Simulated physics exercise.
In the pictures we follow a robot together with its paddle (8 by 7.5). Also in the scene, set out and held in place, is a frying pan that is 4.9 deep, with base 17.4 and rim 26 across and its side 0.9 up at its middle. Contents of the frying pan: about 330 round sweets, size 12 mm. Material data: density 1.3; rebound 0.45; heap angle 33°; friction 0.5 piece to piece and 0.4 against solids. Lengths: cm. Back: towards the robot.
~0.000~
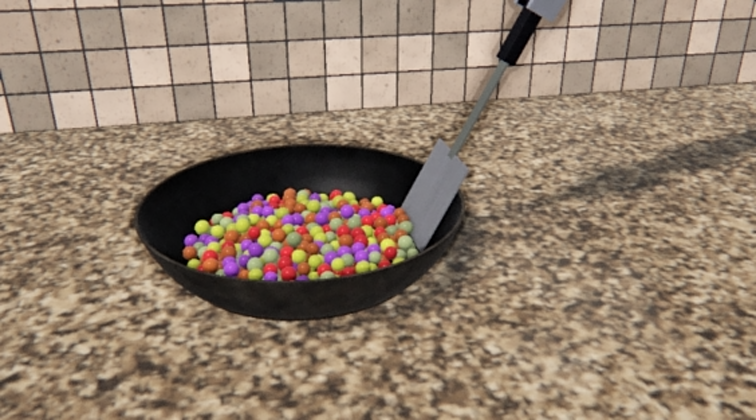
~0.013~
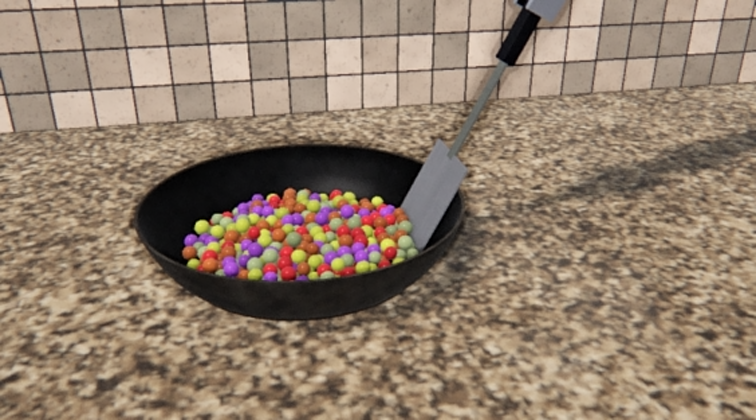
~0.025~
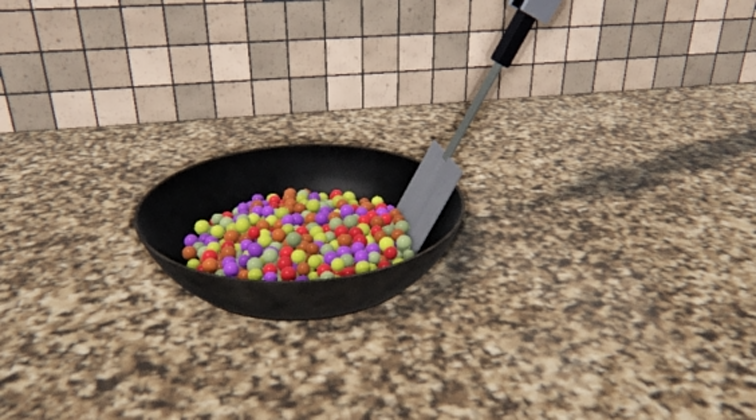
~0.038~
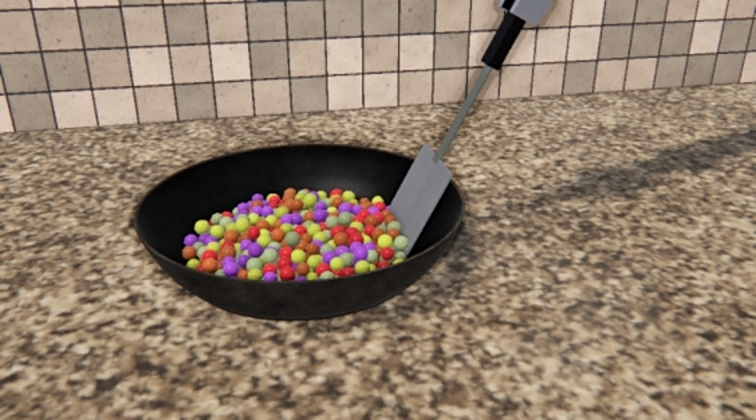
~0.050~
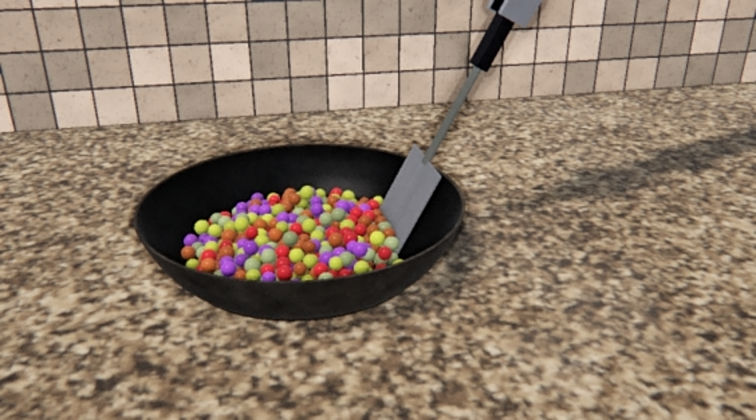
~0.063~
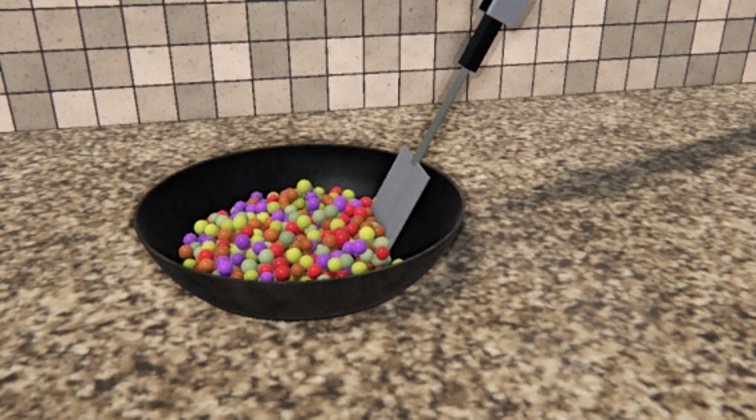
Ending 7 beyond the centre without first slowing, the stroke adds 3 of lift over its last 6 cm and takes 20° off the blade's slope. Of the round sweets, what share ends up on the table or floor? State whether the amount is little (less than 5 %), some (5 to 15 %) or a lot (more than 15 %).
The amount is little, less than 5 %.
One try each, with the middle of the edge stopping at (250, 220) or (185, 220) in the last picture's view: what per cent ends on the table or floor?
Try 1: Approx. 0 %; try 2: Approx. 15 %.
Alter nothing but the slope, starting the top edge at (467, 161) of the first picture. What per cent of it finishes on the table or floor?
Roughly 0 percent ends on the table or floor.
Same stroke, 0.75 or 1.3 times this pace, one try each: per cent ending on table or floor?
About 0 and 5 per cent.
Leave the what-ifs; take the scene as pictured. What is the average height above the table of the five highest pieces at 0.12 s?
Estimated height above table: Approx. 4 cm.
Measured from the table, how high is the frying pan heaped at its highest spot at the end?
Top of the heap: Roughly 5.5 cm above the table top.
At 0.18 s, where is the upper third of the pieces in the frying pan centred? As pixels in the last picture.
The middle sits at approx. (246, 226).
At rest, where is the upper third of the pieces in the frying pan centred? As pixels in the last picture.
The middle lies somewhere around (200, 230).
By 0.12 s, sloping 62°, highest piece 4 above the table; 328 in the frying pan.
By 0.18 s, sloping 55°, highest piece 5 above the table; 328 in the frying pan.
By 0.41 s, sloping 42°, highest piece 13 above the table; 323 in the frying pan, 2 on the table or floor, 3 on the blade or in flight.
By 1.46 s, sloping 42°, highest piece 5 above the table; 323 in the frying pan, 5 on the table or floor.
Final count, 323 in the frying pan, 5 on the table or floor. That is 2 % on the table or floor.
